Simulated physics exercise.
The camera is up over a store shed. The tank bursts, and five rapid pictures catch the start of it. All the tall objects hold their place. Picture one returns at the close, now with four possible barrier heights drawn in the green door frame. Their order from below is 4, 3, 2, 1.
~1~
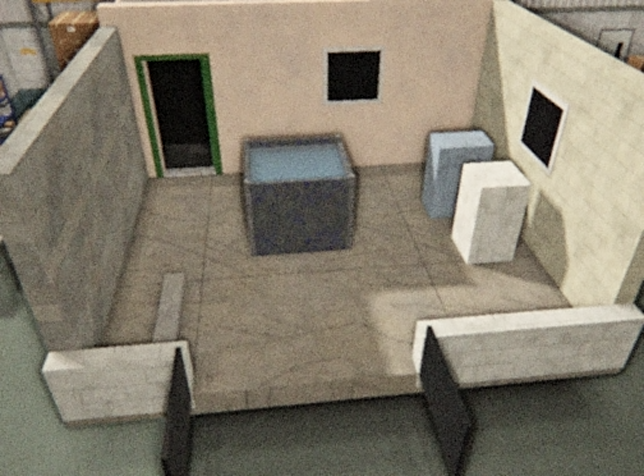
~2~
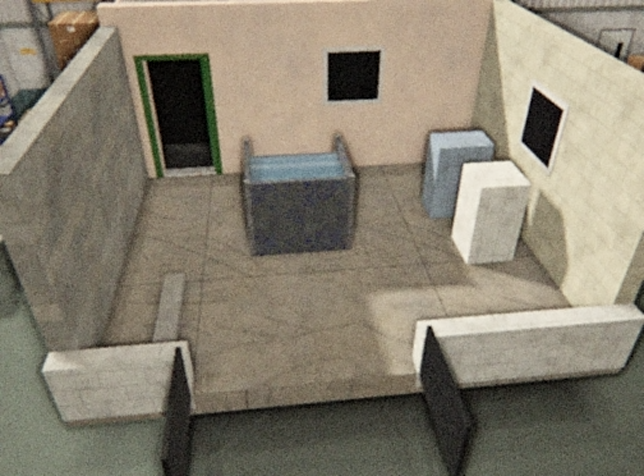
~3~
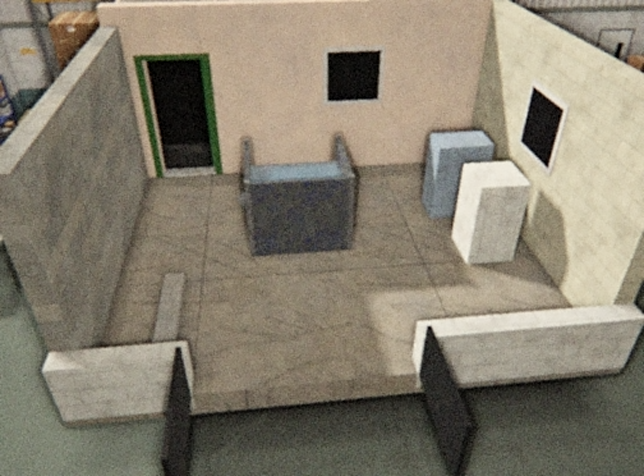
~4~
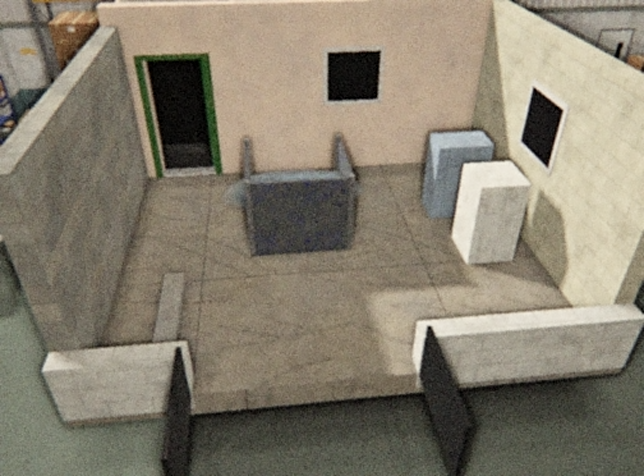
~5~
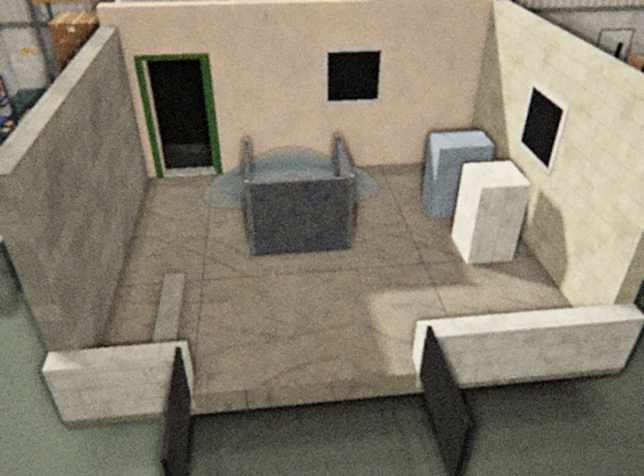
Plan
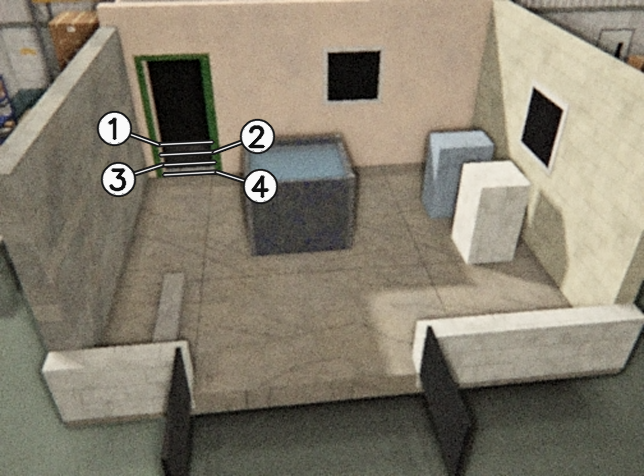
Water sinking inside a dark tank in a roofless store shed, then spreading across the floor behind and beside it.
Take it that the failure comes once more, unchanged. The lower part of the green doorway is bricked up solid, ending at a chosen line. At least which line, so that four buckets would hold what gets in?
Use line 3.
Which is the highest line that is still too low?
Here it is line 4.
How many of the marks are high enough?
Three of them.
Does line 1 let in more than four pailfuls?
No.
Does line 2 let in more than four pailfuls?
No.
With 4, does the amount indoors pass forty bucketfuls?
No, it does not.
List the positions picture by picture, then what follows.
In the first frame, water in the tank at rest, its middle at (296, 164); foot of the green doorway at (190, 175); open gate at (304, 327).
In the second frame, water covers 2 % of the ground, its front hidden from here.
In the third frame, water covers 4 % of the ground, its front hidden from here.
In the fourth frame, water covers 9 % of the ground, its front hidden from here.
In the fifth frame, 13 % of the ground under water, visible out to (364, 174).
In white, 1 at (185, 143); 2 at (187, 153); 3 at (188, 163); 4 at (190, 173); from the bottom up 4, 3, 2, 1.
With 1, nothing gets over.
With 2, nothing gets over.
With 3, a splash gets over, under a bucket.
With 4, about 15 bucketfuls get in.
